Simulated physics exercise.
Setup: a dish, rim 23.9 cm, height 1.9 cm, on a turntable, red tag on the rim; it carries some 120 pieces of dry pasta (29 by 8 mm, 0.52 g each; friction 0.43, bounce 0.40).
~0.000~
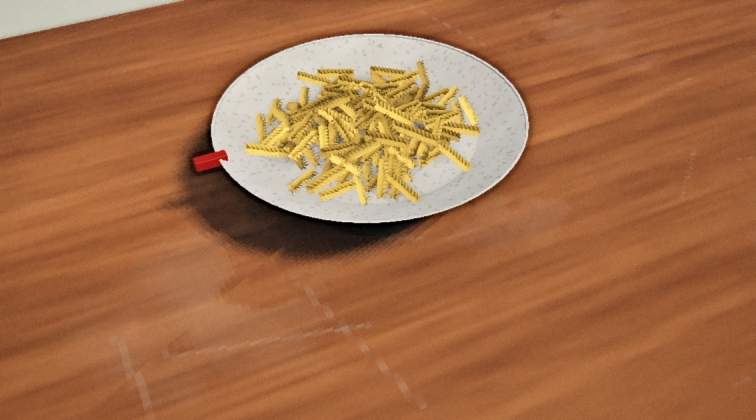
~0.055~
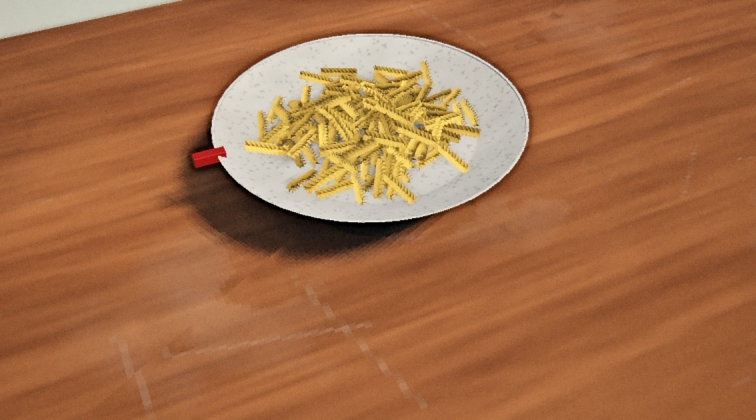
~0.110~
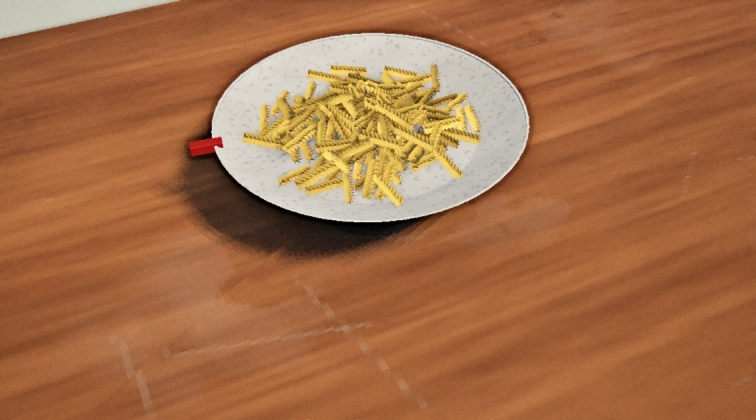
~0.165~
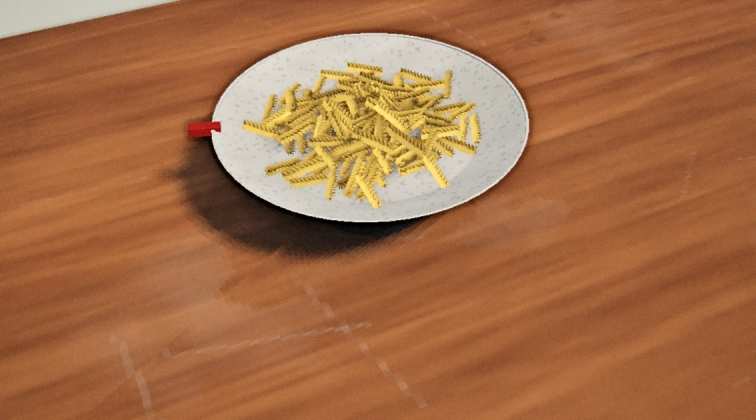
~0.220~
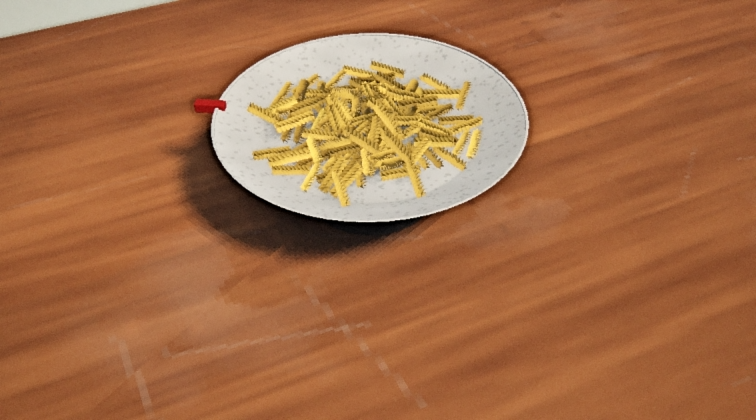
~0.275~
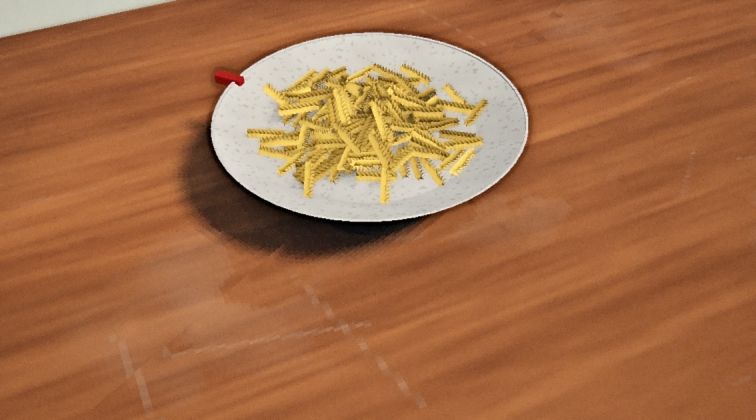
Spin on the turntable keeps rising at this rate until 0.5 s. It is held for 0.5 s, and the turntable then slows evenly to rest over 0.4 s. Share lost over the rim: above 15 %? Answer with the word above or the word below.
The word is above.
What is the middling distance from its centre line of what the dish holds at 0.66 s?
Middling distance: Approx. 8.5 cm.
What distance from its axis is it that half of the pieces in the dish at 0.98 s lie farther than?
10.0 cm or so.
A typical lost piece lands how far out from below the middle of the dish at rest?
It comes to close to 22 centimetres.
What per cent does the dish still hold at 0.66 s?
Load share: Close to 80 per cent.
After 0.66 s, dish 80 %, in the air 20 %; middle of the pieces not yet landed near (369, 123).
After 0.98 s, dish 25 %, fallen in front of where it stops 15 %, fallen right of where it stops 15 %, fallen left of where it stops 15 %, fallen behind where it stops 10 %, in the air 15 %; middle of the pieces not yet landed near (375, 126).
Then, at 1.27 s, dish 5 %, fallen in front of where it stops 25 %, fallen right of where it stops 25 %, fallen left of where it stops 30 %, fallen behind where it stops 15 %; middle of the pieces not yet landed near (332, 137).
After 1.55 s, fallen in front of where it stops 25 %, fallen right of where it stops 25 %, fallen left of where it stops 30 %, fallen behind where it stops 15 %; middle of the pieces not yet landed near (346, 113).
At rest (2.5 s), fallen in front of where it stops 25 %, fallen right of where it stops 25 %, fallen left of where it stops 30 %, fallen behind where it stops 15 %.
